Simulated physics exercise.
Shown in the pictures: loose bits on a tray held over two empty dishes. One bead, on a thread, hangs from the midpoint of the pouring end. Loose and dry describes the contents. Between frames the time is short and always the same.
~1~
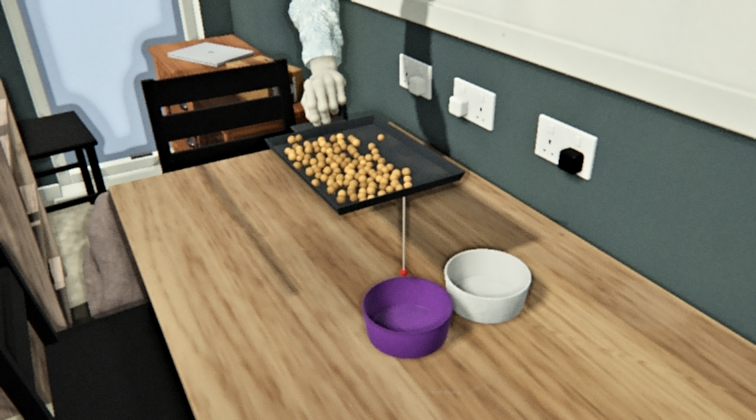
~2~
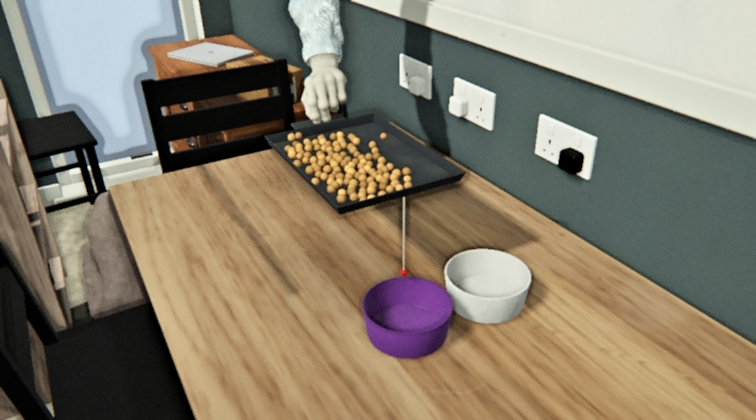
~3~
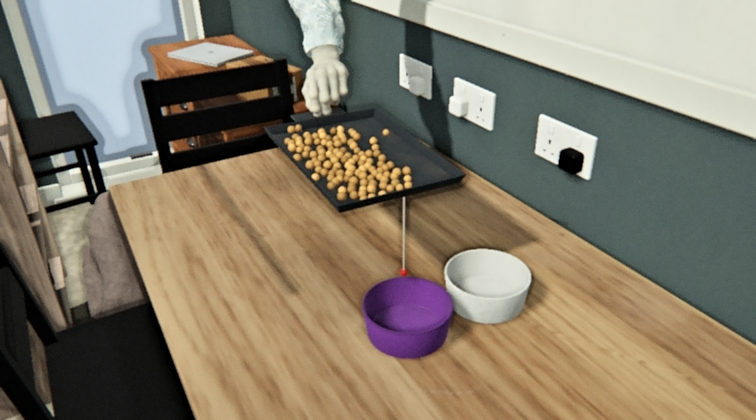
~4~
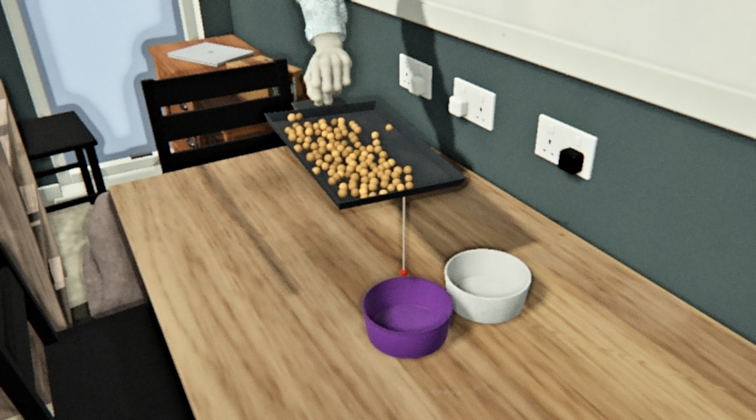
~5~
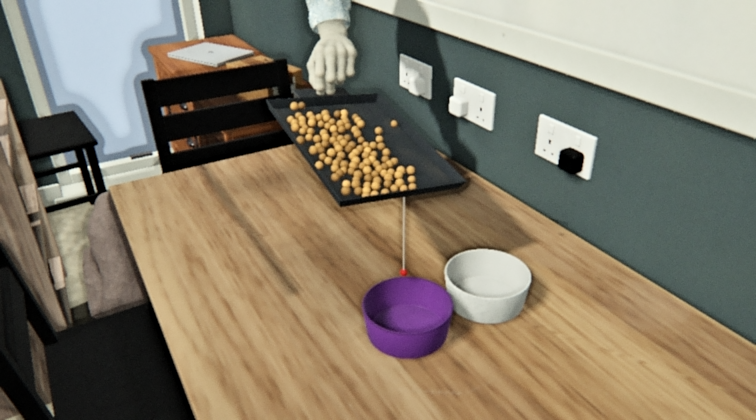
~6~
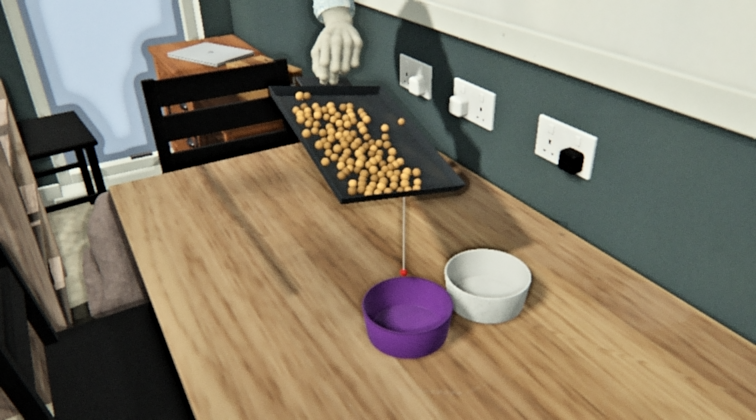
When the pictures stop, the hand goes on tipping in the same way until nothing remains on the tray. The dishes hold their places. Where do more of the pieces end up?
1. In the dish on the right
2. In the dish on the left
1.
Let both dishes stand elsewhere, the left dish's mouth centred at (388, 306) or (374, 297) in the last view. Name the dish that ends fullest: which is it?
For the first position it is the one at right; for the second, the one at right.
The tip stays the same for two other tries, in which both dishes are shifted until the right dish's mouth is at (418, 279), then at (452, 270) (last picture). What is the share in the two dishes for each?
Result: 20 % and 80 %.
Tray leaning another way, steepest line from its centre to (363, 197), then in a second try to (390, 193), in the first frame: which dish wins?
The first tilt favours the dish to the left, the second the dish to the left.
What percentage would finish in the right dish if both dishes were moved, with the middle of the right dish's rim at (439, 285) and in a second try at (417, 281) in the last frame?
Around 40 % followed by around 10 %.
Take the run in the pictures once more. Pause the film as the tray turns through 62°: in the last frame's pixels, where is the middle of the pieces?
The middle of the load sits near (455, 205).
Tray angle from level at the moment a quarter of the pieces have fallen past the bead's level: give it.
Roughly 60 degrees from level.
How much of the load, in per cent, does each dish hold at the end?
0 percent ends in the left dish, 80 percent in the right.
Just after the last frame, tray tipped steeply; roughly half on the tray; just a few in the left dish; roughly a quarter in the right dish; just a few outside both; roughly a quarter in the air.
A moment on, tray tipped right over; just a few in the left dish; the larger part in the right dish; about a tenth outside both; just a few in the air.
Further on, tray tipped past a quarter turn; about a tenth in the left dish; the larger part in the right dish; about a tenth outside both.
When it is over, tray tipped past a quarter turn; about a tenth in the left dish; the larger part in the right dish; about a tenth outside both.
